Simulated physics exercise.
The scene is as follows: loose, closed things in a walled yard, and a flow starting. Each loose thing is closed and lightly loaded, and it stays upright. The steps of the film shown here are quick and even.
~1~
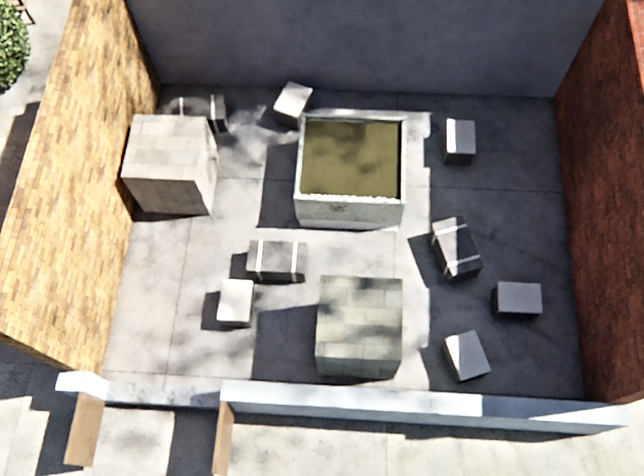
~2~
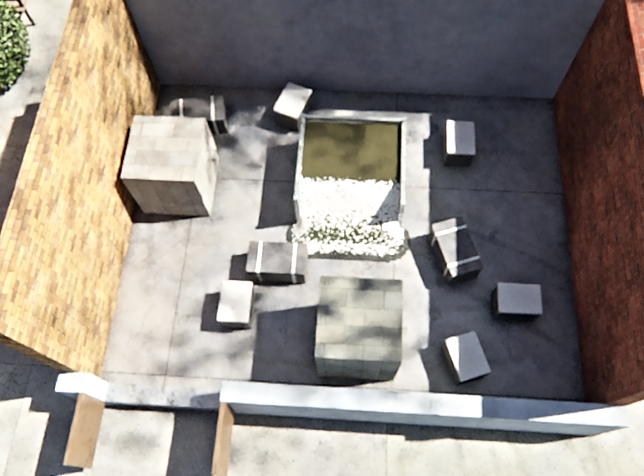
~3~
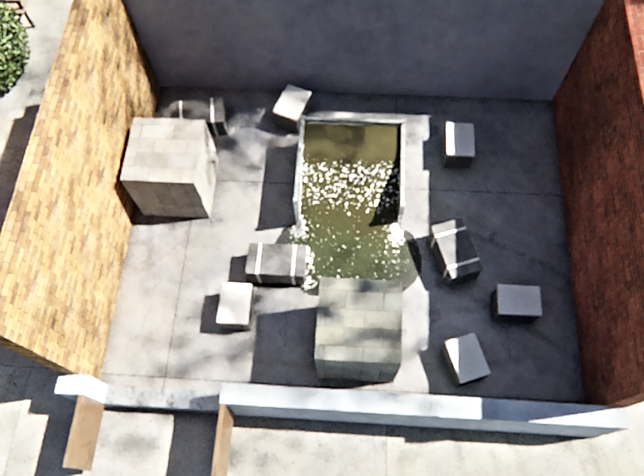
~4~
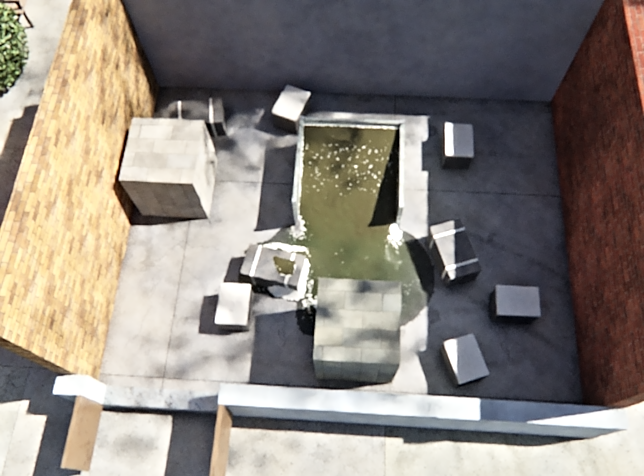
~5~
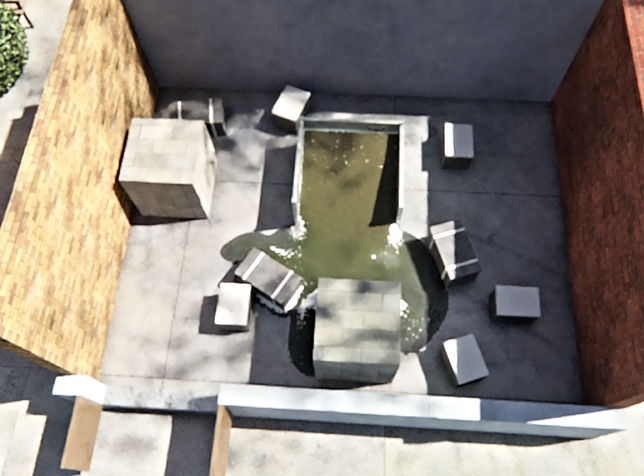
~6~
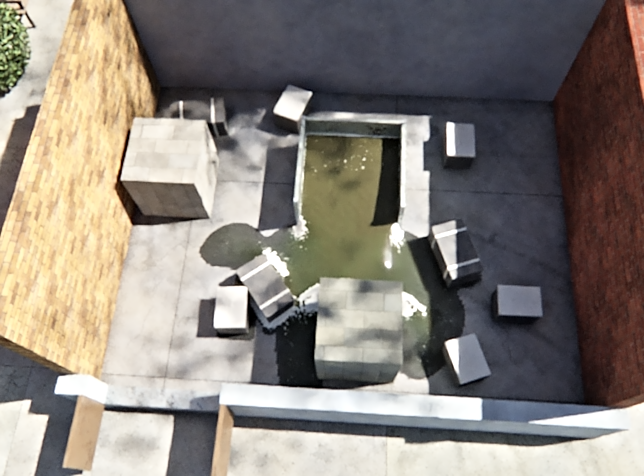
A walled yard held scattered closed boxes around a tank of murky water, whose near side opened and poured a greenish flow across the ground, turning one strapped trunk and nudging it toward the viewer.
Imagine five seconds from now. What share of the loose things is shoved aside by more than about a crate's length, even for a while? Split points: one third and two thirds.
Band: Between the two split points.
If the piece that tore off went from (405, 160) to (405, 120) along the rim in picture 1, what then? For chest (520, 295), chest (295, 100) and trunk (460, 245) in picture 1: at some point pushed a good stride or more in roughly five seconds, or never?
Results in order: Moved that far / stayed within it / stayed within it.
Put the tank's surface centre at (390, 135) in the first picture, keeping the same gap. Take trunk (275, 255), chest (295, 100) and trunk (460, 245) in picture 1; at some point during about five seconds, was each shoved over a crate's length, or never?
Taking them in order, went past that, fell short, went past that.
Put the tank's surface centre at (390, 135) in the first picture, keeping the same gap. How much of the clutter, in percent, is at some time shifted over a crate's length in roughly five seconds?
Close to 60 %.
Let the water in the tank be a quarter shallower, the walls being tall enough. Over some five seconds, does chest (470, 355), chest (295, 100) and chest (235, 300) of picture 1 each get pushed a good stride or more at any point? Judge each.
Going through them in turn, I'd say never got there, then never got there, then got there.
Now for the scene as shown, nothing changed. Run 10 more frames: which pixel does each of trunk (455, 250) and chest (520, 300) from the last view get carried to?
(480, 229) and (561, 302).
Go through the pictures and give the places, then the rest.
A trunk at (277, 256) rests on the ground; a chest at (235, 300) rests on the ground; 0 of 8 have shifted, in the first frame.
A trunk at (277, 257), on the bottom; a chest at (235, 301), on the bottom; 0 of 8 have shifted, in the second frame.
A trunk at (276, 259), on the bottom; a chest at (234, 303), on the bottom; 0 of 8 have shifted, in the third frame.
A trunk at (273, 264) rests on the ground, close to its start; a chest at (233, 303) rests on the ground; 1 of 8 have shifted, in the fourth frame.
A trunk at (268, 275) rests on the ground, close to its start; a chest at (233, 303), on the bottom; 1 of 8 have shifted, in the fifth frame.
A trunk at (265, 285), on the bottom, a stride from its start; a chest at (231, 306) rests on the ground, close to its start; 2 of 8 have shifted, in the sixth frame.
A moment on, 1 of 8 are well off their spots; 0 afloat.
Next, 4 of 8 are well off their spots; 0 afloat.
Later, 5 of 8 are well off their spots; 4 afloat.
In the end, 5 of 8 are well off their spots, and 5 have been at some point; 0 afloat.
